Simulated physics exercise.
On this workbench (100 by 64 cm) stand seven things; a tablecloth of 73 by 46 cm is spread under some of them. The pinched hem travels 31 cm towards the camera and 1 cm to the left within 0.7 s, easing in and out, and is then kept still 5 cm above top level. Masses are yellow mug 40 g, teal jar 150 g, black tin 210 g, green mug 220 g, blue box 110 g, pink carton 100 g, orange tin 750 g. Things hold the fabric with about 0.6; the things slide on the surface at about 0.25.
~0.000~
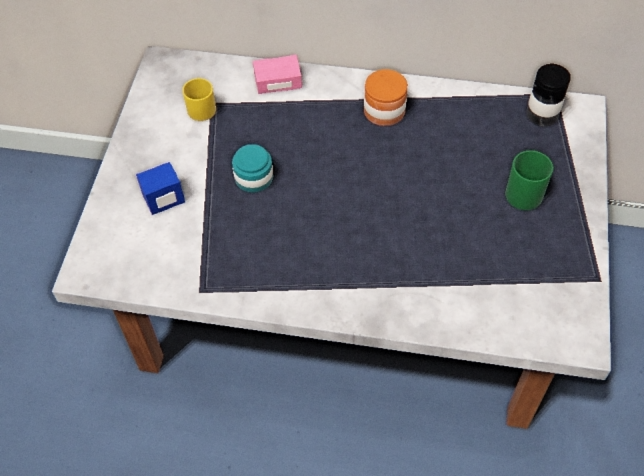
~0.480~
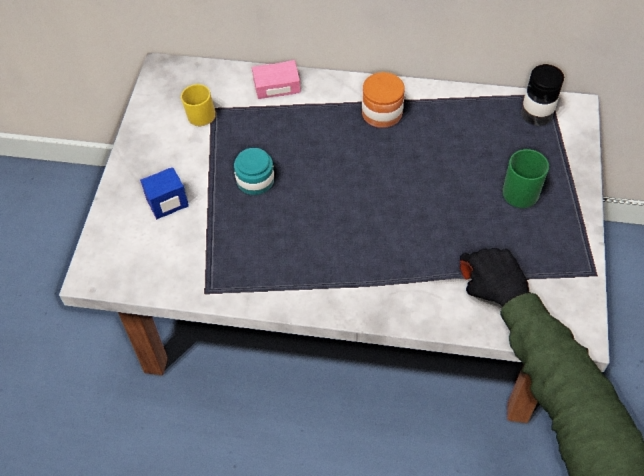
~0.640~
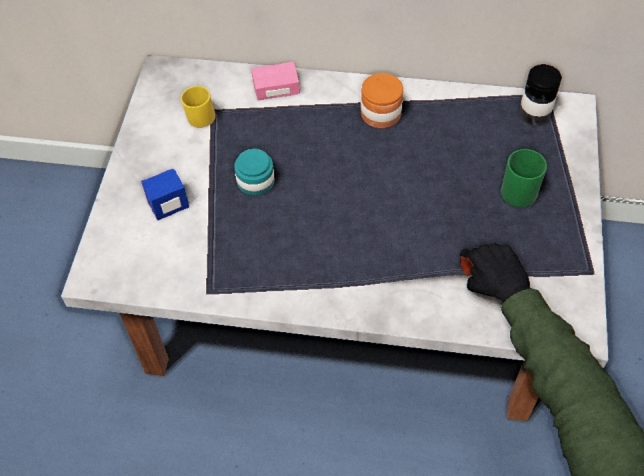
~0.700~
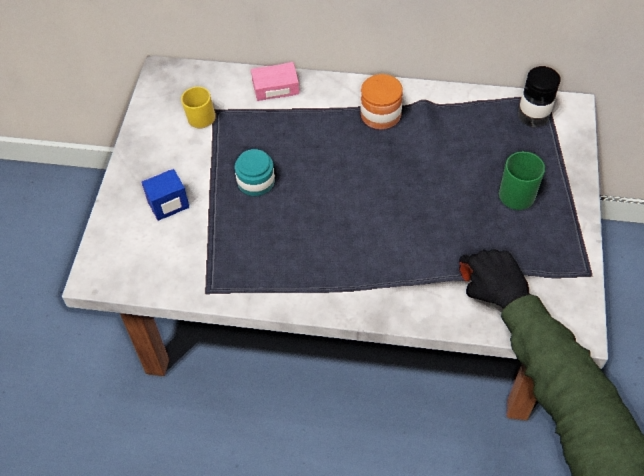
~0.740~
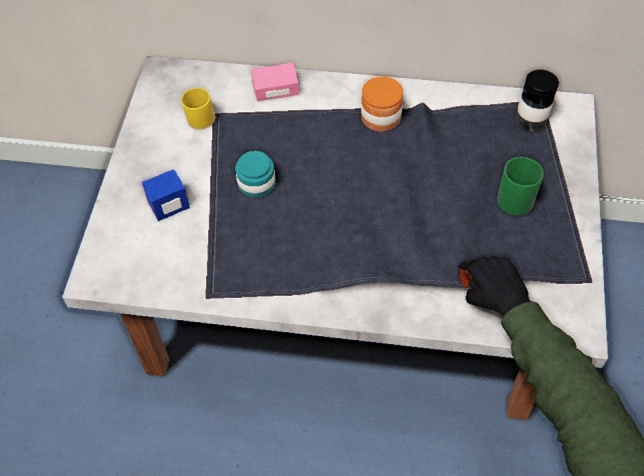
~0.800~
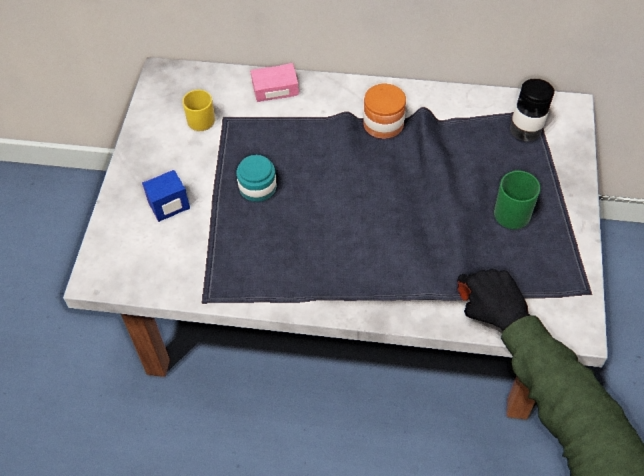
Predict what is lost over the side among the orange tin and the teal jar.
Result: Orange tin stays on, teal jar remains up there.
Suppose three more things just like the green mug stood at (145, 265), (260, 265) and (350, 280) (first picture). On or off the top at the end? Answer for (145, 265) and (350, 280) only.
In that order: Remains, drops off.
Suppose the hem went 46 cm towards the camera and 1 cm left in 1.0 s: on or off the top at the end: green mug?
Then: Green mug drops off.
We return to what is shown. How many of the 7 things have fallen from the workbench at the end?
I count 0.
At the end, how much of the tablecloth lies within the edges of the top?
Some 65 per cent of it.
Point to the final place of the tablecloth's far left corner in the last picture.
Around (285, 180).
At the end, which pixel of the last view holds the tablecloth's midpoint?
Around (409, 318).
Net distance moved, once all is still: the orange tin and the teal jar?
Orange tin 30 cm, teal jar 20 cm.
After 0.9 s, 95 % of the tablecloth is still over the top; orange tin 10 cm off its start, teal jar 6 cm off its start, black tin 13 cm off its start.
After 1.1 s, 80 % of the tablecloth is still over the top; orange tin 20 cm off its start, teal jar 13 cm off its start, green mug 23 cm off its start.
After 1.2 s, 70 % of the tablecloth is still over the top; orange tin 27 cm off its start at (419, 188), teal jar 19 cm off its start at (291, 233), green mug 30 cm off its start at (498, 292).
After 1.3 s, 65 % of the tablecloth is still over the top; orange tin 29 cm off its start, teal jar 21 cm off its start, green mug 32 cm off its start.
After 2.9 s, 65 % of the tablecloth is still over the top; orange tin 29 cm off its start at (421, 199), teal jar 22 cm off its start at (294, 247), green mug 32 cm off its start at (495, 304), black tin 32 cm off its start at (502, 194).
